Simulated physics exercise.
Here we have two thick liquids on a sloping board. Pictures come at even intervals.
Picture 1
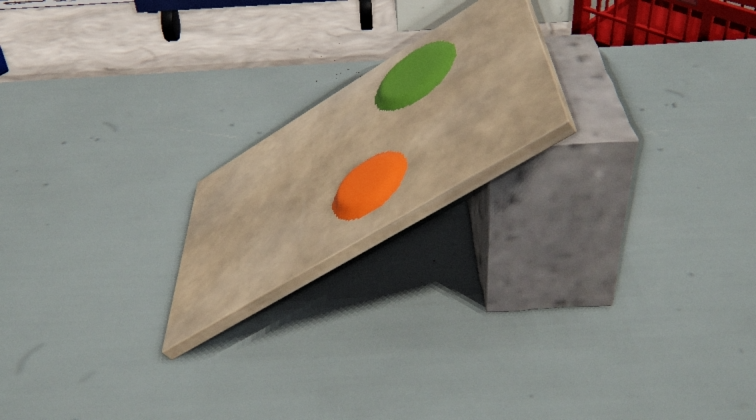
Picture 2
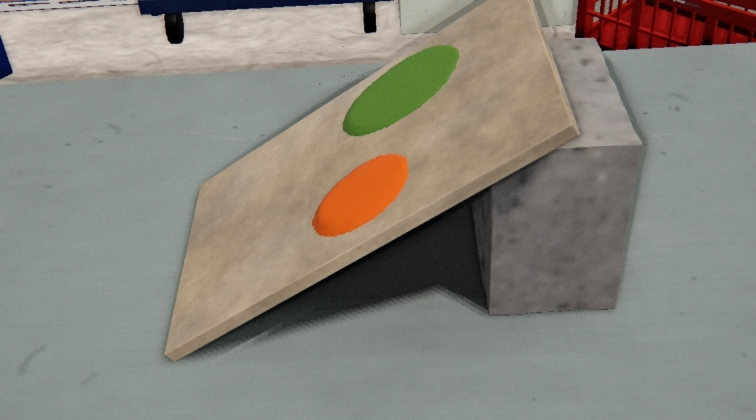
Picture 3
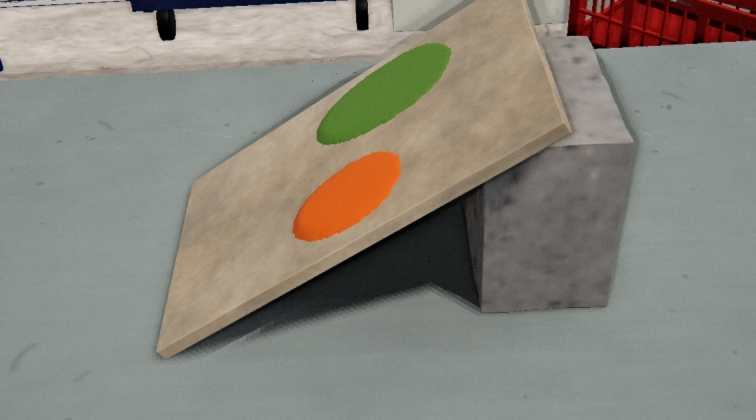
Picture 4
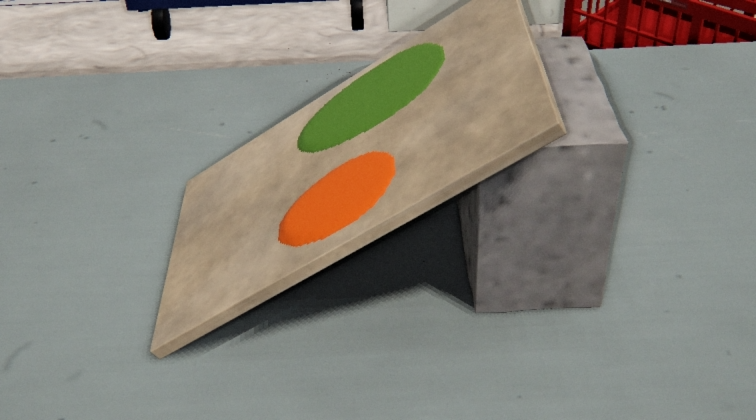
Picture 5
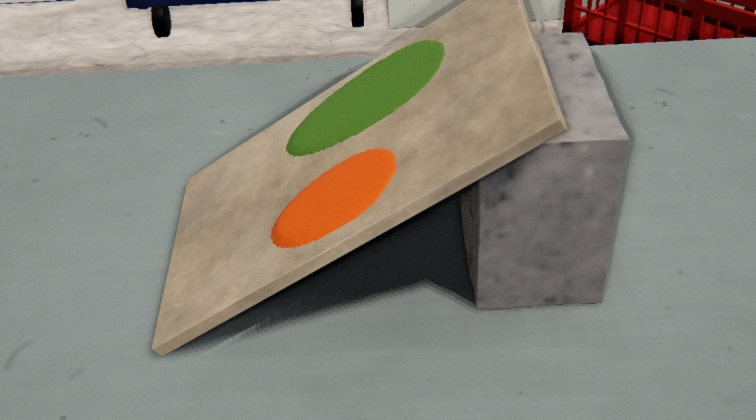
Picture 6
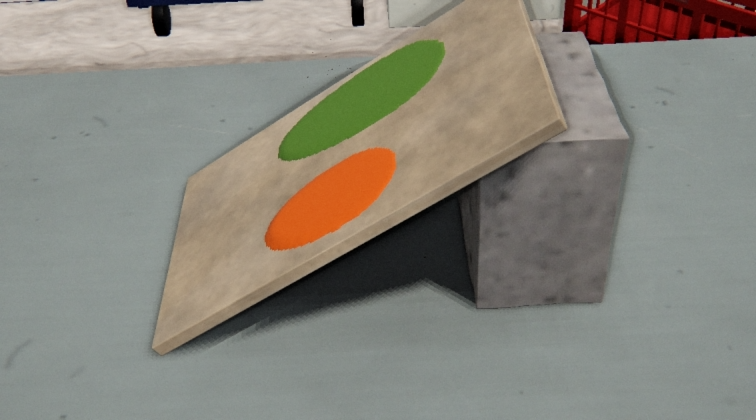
The clip opens on a tilted board propped against a speckled gray block, with a green blob of thick liquid above an orange one. Both spread down the slope toward the lower left, stretching into long ovals, quickly at first. Their lower edges then creep along more slowly, the green patch remaining larger.
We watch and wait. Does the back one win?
Yes.
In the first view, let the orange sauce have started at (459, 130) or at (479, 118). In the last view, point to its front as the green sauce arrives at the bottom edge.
Roughly (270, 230), then (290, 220) for the other start.
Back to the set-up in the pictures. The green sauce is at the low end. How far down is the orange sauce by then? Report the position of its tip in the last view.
I'd put the front somewhere near (201, 273).
Soon after, the orange sauce is three quarters of the way down; the green sauce is three quarters of the way down.
Later, the orange sauce is three quarters of the way down; the green sauce is close to the edge.
In the end, the orange sauce is close to the edge; the green sauce is at the low edge.
